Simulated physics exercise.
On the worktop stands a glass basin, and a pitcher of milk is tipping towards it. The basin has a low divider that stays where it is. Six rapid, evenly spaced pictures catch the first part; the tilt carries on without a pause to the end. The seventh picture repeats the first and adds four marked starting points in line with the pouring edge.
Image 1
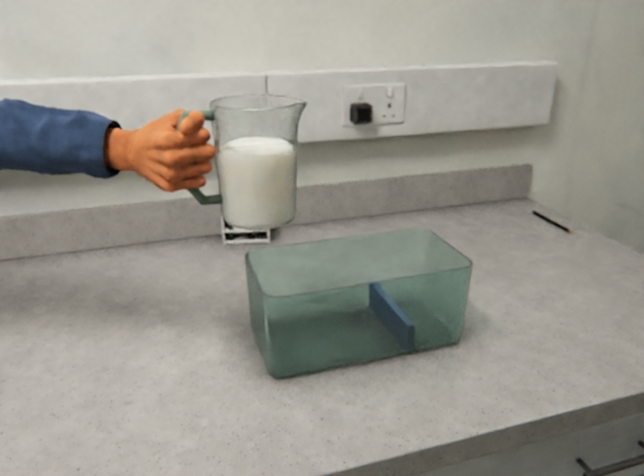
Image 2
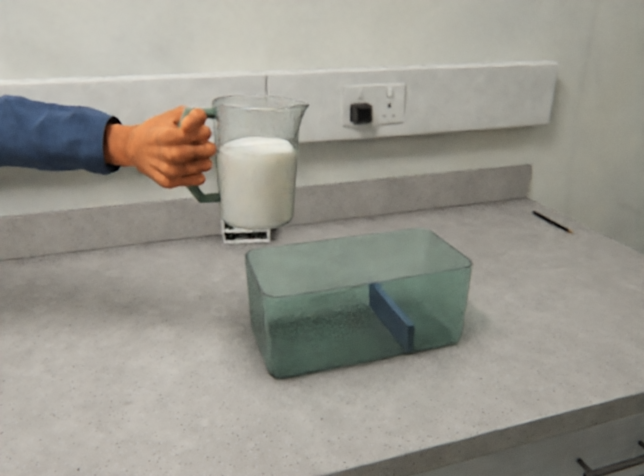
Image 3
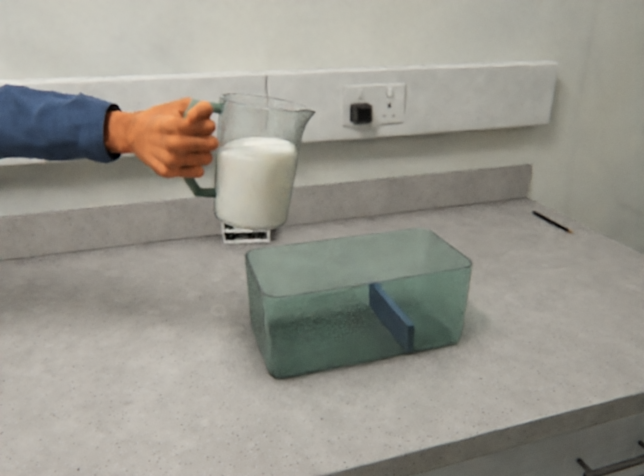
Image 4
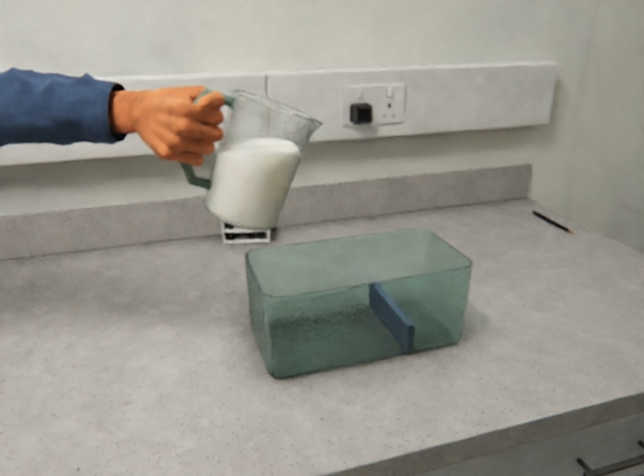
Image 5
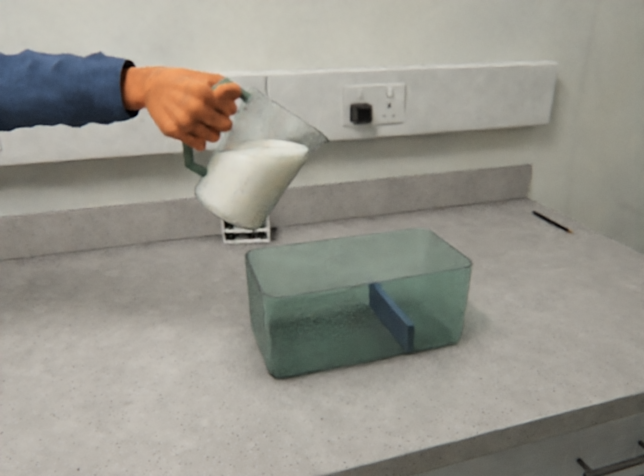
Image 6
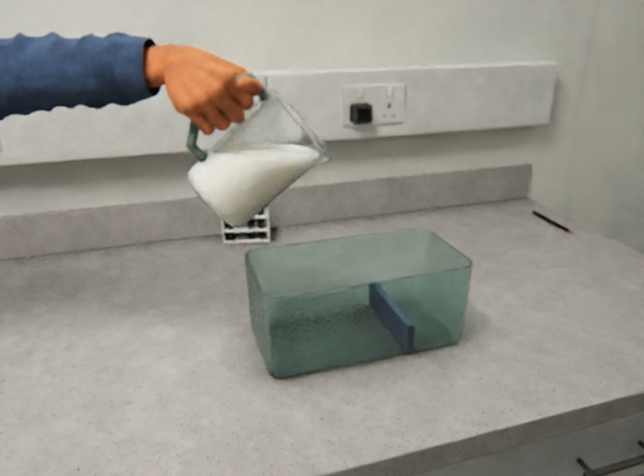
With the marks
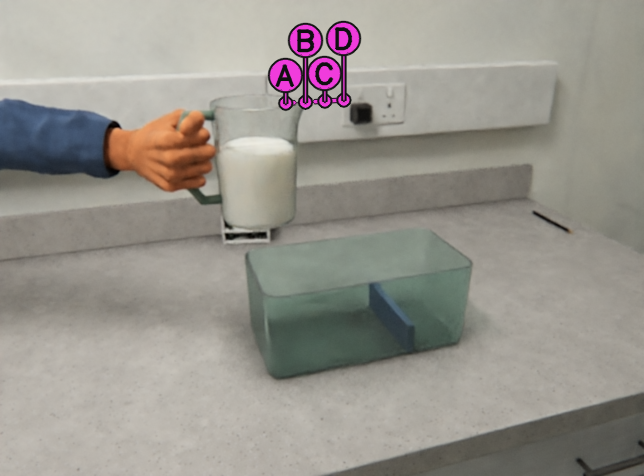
To begin with, a hand in a blue sleeve holds a glass pitcher of milk upright above a worktop, behind a glass basin with a blue wall inside. The hand tilts the pitcher slightly to the right, then steadily further, until it leans steeply with the milk still inside.
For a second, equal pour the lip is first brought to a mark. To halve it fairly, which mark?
Use dot D.
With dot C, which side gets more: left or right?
The left side.
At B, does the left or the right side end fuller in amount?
The left side.
On the marked copy, A at (285, 103); B at (305, 102); C at (324, 101); D at (343, 100).
With A, about 89 % ends left of the wall and 8 % right of it; 3 % is lost outside.
With B, about 92 % ends left of the wall and 5 % right of it; 3 % is lost outside.
With C, about 87 % ends left of the wall and 9 % right of it; 3 % is lost outside.
With D, about 51 % ends left of the wall and 47 % right of it.
